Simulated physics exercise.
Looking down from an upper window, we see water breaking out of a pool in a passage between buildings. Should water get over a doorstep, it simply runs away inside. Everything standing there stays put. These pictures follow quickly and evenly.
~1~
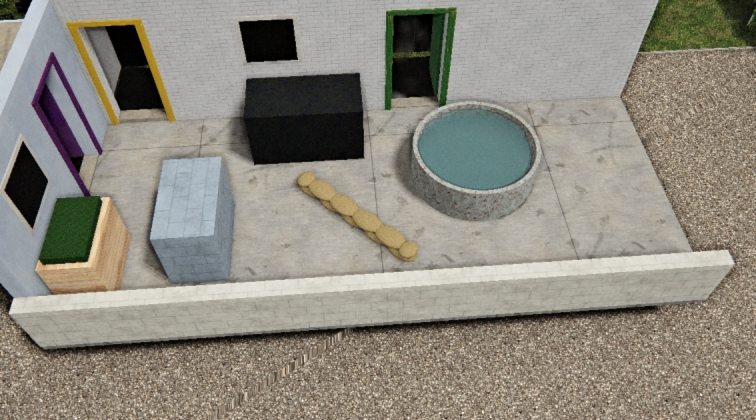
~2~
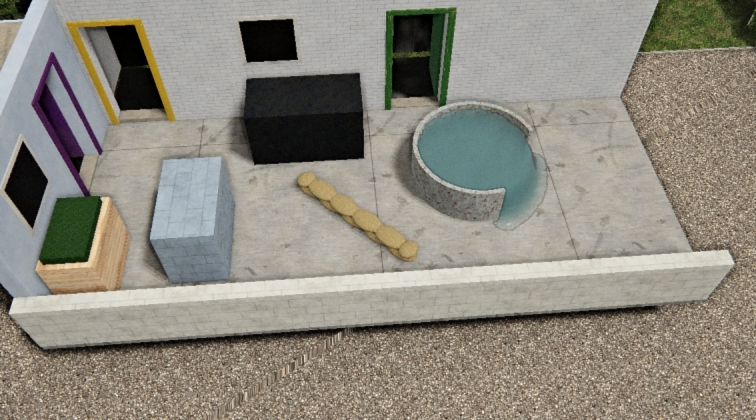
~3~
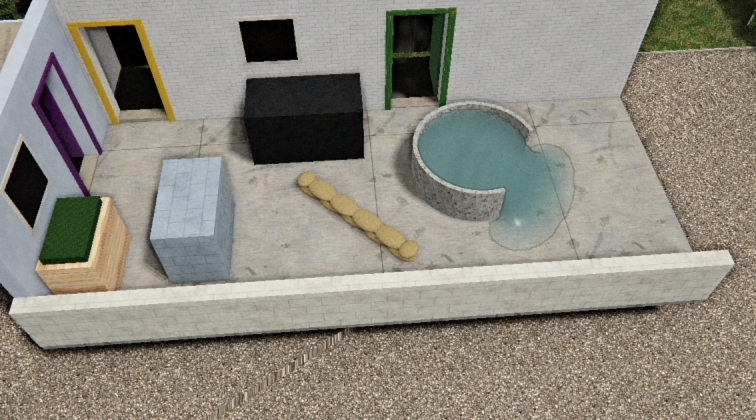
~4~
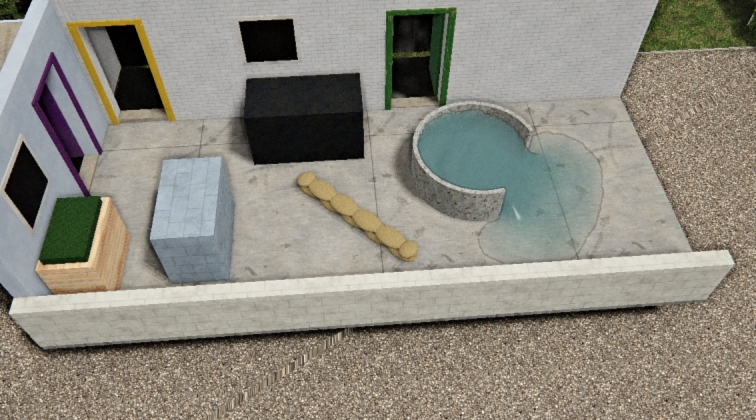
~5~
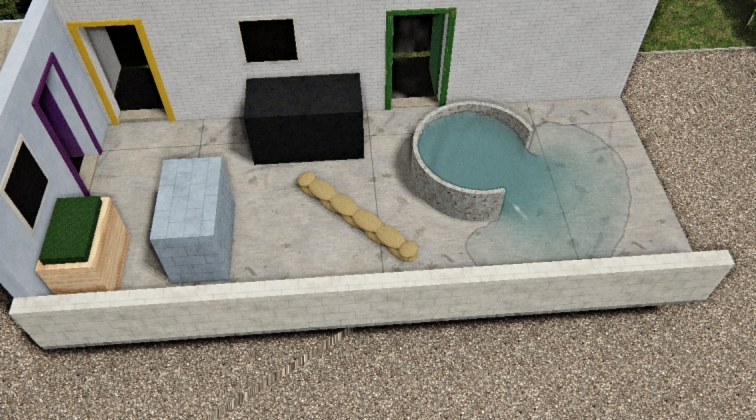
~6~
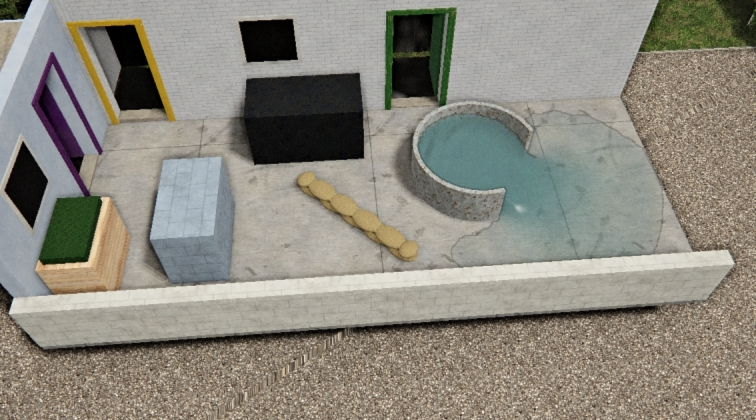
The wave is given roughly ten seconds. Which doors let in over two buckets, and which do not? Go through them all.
Result: The yellow door will receive two buckets or fewer; the green door will receive two buckets or fewer; the purple door will receive two buckets or fewer.
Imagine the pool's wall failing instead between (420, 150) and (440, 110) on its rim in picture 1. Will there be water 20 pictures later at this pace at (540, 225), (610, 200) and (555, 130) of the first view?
Untouched, untouched, soaked.
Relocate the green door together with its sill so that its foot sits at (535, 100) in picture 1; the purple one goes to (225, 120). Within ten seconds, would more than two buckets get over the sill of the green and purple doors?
Result - green door: Remains beneath it; purple door: Remains beneath it.
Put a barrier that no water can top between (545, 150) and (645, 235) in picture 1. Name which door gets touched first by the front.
My pick is the one in green.
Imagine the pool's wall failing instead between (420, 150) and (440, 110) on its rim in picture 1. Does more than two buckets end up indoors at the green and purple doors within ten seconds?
Per door - green: Exceeds, purple: Exceeds.
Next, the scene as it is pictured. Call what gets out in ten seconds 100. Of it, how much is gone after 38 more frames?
I'd put it near 90 in a hundred.
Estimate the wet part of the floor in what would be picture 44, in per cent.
Some 30 per cent.
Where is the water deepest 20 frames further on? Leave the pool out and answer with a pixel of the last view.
Close to (624, 283), I'd say.
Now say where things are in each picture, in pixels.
The first picture shows still water in the round tank at (476, 148).
In the second picture, the front is at a hidden place, out from the gap at (528, 183).
In the third picture, water pours out at (528, 185) and has run to (554, 150).
In the fourth picture, the front is at (580, 146), out from the gap at (528, 186).
In the fifth picture, the front is at (604, 147), out from the gap at (527, 187).
In the sixth picture, water pours out at (527, 187) and has run to (650, 165).
A moment on, water covers 25 % of the floor; the yellow door not reached, the green door not reached, the purple door not reached.
Next, water covers 25 % of the floor; the yellow door not reached, the green door not reached, the purple door not reached.
Then, water covers 30 % of the floor; the yellow door not reached, the green door not reached, the purple door not reached.
Later, water covers 30 % of the floor; the yellow door not reached, the green door not reached, the purple door not reached.
In the end, water covers 25 % of the floor; the yellow door not reached, the green door not reached, the purple door not reached.
